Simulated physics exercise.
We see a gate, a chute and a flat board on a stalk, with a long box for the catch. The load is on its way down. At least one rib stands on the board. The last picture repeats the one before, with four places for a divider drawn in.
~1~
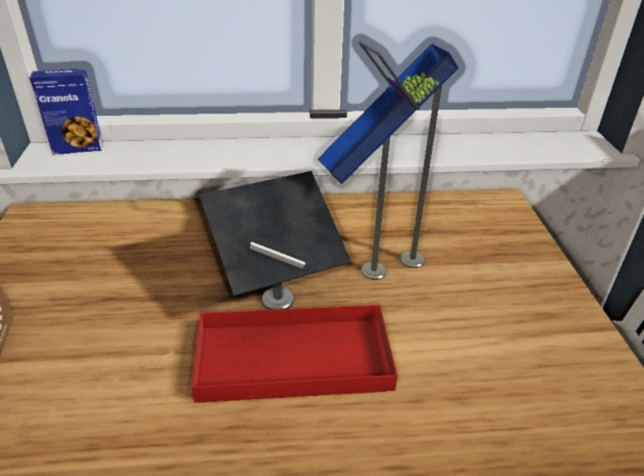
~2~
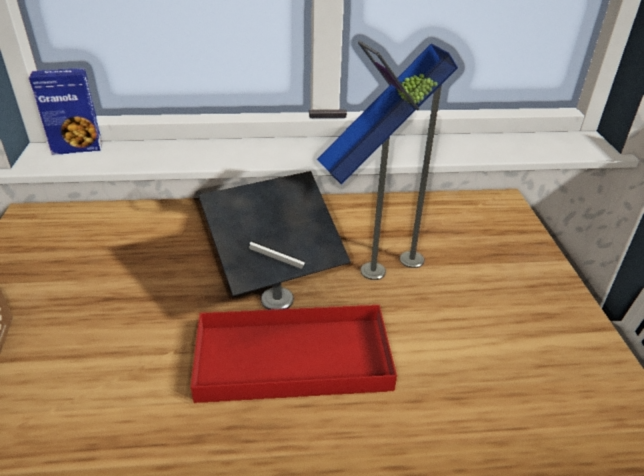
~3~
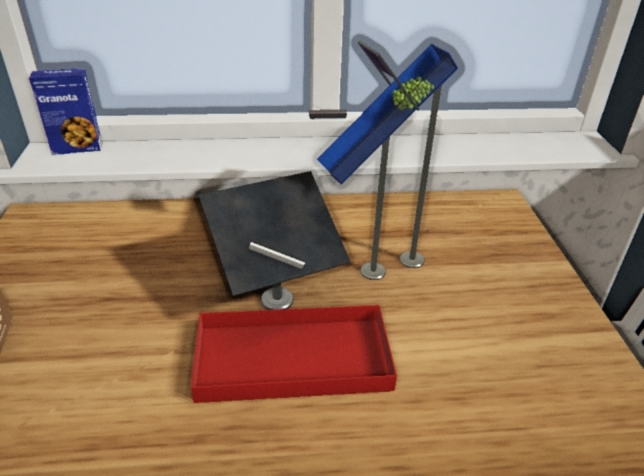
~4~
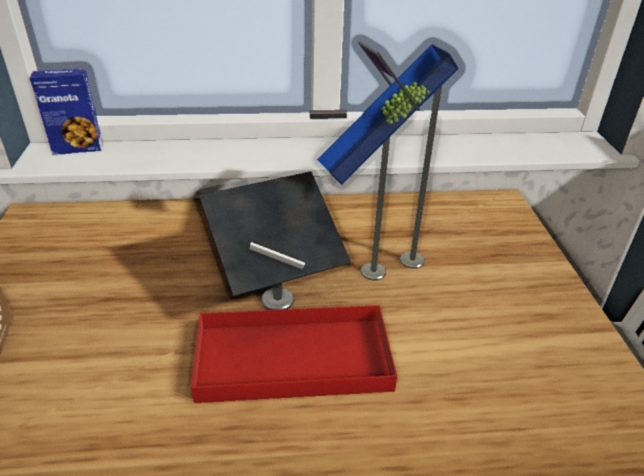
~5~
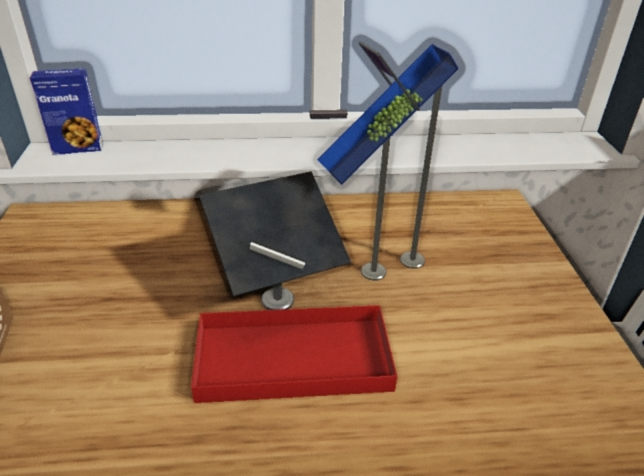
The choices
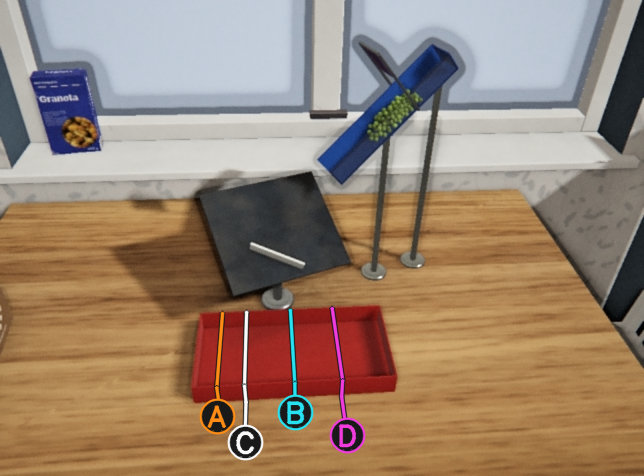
A blue chute slopes above a dark tilted board as green peas slide down it.
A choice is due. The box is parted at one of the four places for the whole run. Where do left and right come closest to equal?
Best: D.
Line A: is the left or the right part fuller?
More lands on the right.
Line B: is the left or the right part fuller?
Right.
On the marked copy, line A crosses the front rim at (216, 386); line B crosses the front rim at (294, 382); line C crosses the front rim at (244, 385); line D crosses the front rim at (342, 379).
With A, of what is caught, a stray few on the left of the divider, nearly all on the right.
With B, of what is caught, a small part on the left of the divider, most on the right.
With C, of what is caught, a small part on the left of the divider, nearly all on the right.
With D, of what is caught, about two thirds on the left of the divider, about a third on the right.
